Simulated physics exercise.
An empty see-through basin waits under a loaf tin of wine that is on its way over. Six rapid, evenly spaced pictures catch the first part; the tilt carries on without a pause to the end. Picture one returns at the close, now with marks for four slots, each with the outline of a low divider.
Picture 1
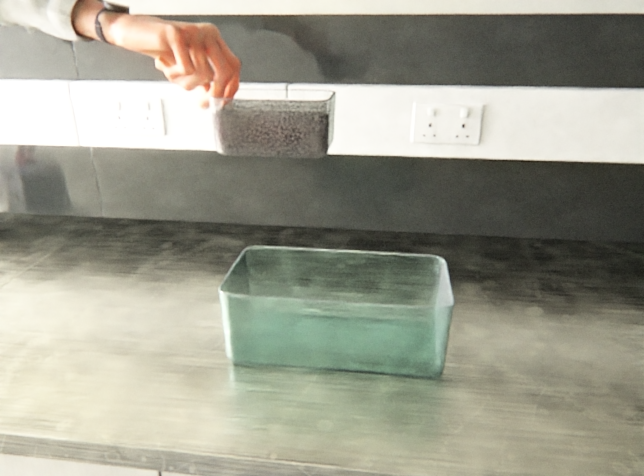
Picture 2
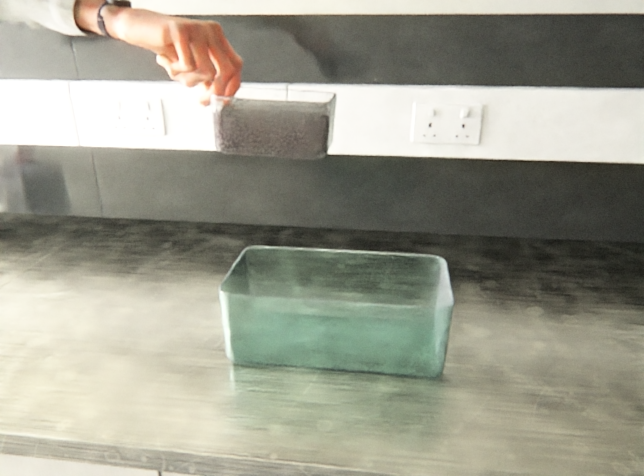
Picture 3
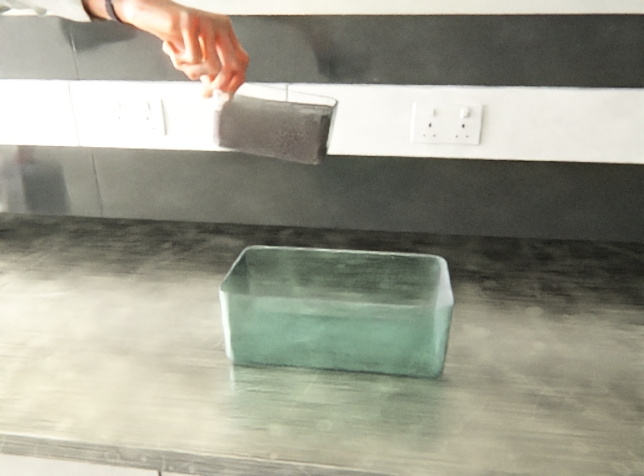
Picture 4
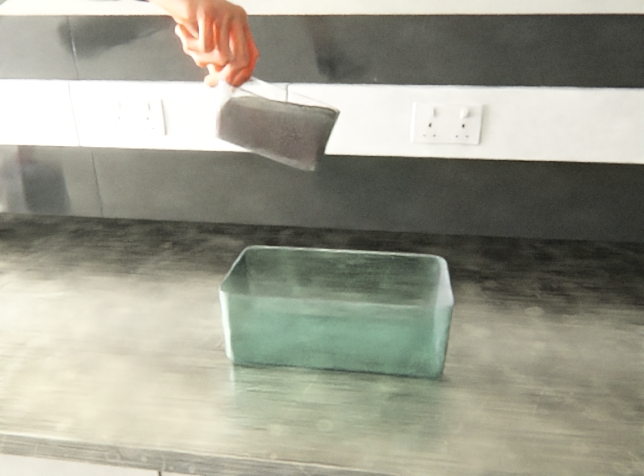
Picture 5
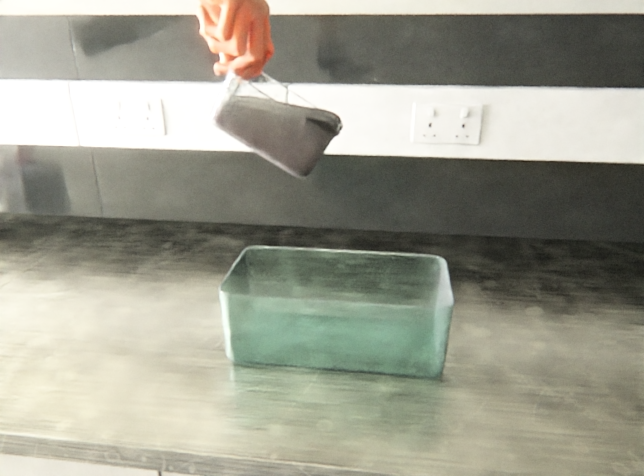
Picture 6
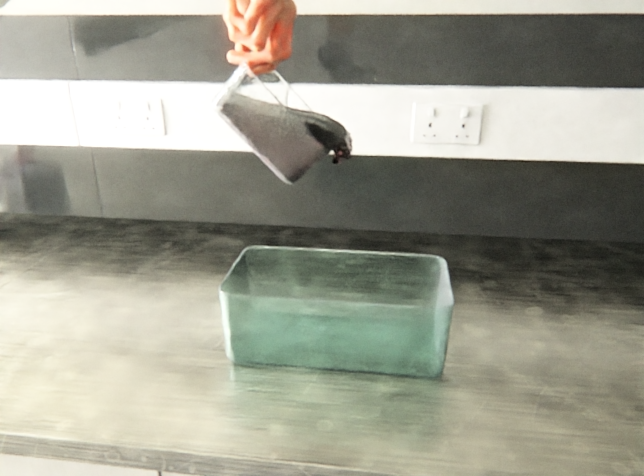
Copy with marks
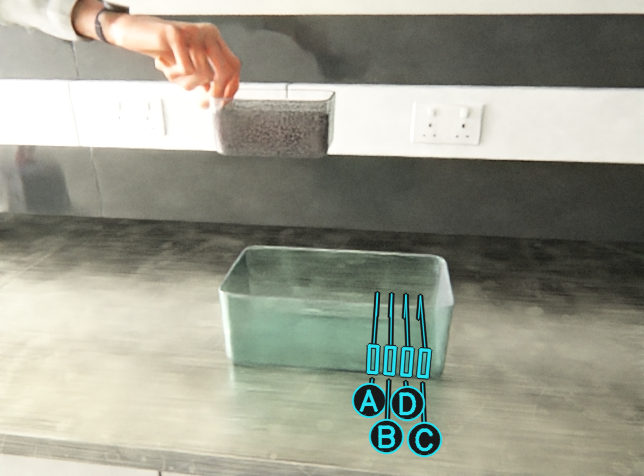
A hand held a clear container of dark contents above an empty see-through basin on a counter, then tilted it steadily down to the right until some of the dark contents slipped over the lip.
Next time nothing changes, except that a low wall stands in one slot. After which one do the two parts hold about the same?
Choose A.
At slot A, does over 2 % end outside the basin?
Yes, it does.
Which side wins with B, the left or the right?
The left one.
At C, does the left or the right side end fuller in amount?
The left side.
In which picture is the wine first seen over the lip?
Picture 5.
On the marked copy, A at (372, 378); B at (388, 380); C at (422, 383); D at (405, 381).
If A is chosen, about 46 % ends left of the wall and 46 % right of it; 8 % is lost outside.
If B is chosen, about 66 % ends left of the wall and 26 % right of it; 8 % is lost outside.
If C is chosen, about 84 % ends left of the wall and 7 % right of it; 8 % is lost outside.
If D is chosen, about 83 % ends left of the wall and 8 % right of it; 9 % is lost outside.
